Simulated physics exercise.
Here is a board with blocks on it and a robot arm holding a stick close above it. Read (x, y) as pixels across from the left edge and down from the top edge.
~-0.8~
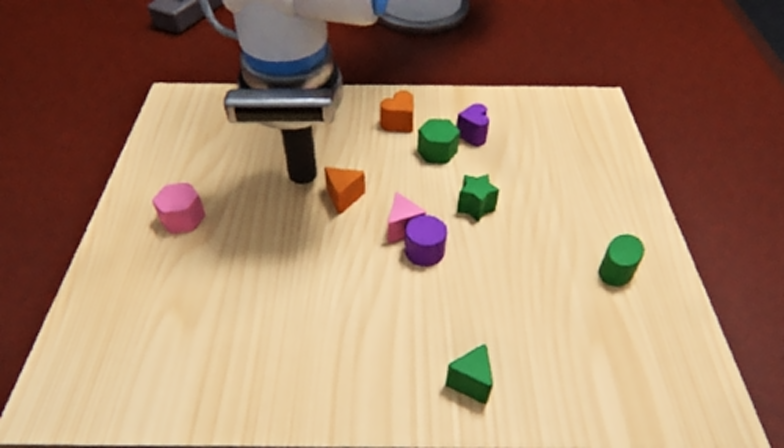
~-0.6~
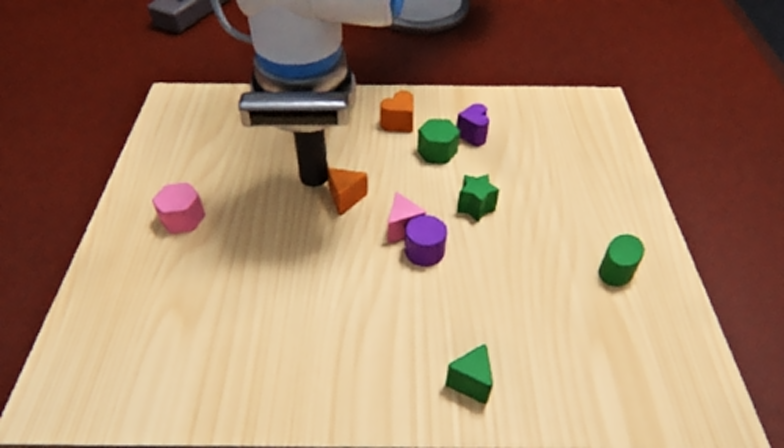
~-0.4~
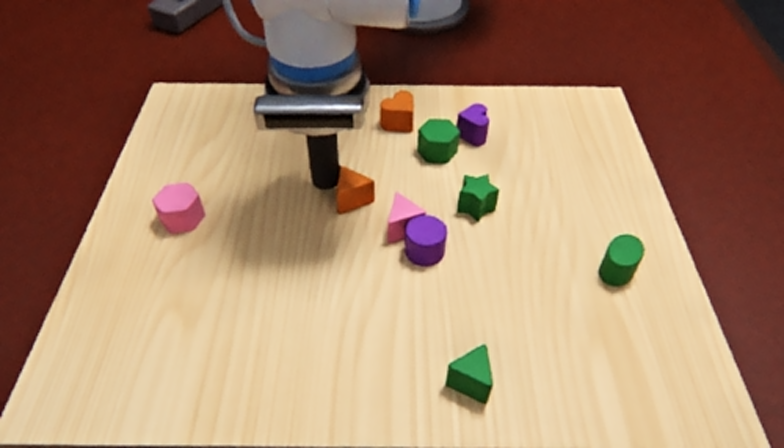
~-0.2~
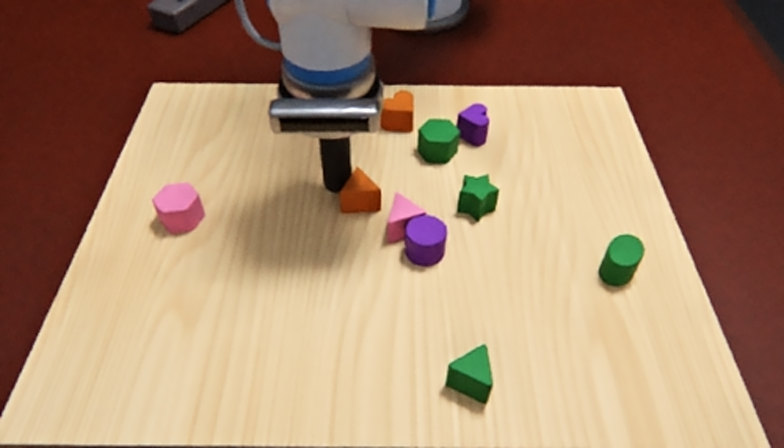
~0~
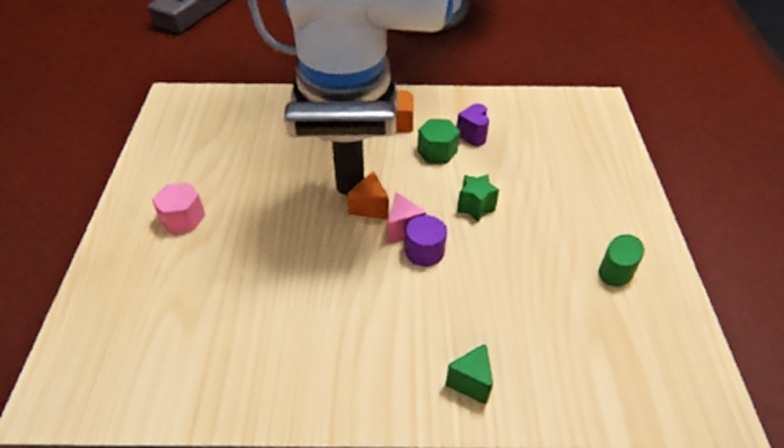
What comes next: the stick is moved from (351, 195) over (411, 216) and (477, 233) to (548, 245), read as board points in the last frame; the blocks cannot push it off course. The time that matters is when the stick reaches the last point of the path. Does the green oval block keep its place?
Yes, that is what happens.
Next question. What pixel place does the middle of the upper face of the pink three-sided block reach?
The pink three-sided block ends near (472, 232).
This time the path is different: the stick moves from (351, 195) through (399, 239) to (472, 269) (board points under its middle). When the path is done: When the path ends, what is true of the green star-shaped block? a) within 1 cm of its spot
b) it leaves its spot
I choose a.
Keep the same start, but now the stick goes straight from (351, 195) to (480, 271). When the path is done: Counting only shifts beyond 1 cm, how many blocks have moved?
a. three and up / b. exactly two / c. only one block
I choose a.
On the path given first. One third of the way, stick at (412, 207); orange three-sided block at (400, 216), turned 50° clockwise; pink three-sided block at (431, 214), turned 15° clockwise; purple circular block at (439, 240).
Two thirds of the way, stick at (480, 224); orange three-sided block at (402, 217), turned 60° clockwise; pink three-sided block at (471, 232), turned 90° clockwise; purple circular block at (443, 247).
At the end, stick at (551, 236); orange three-sided block at (402, 217), turned 60° clockwise; pink three-sided block at (472, 232), turned 95° clockwise; purple circular block at (443, 247); green star-shaped block still; green oval block still.
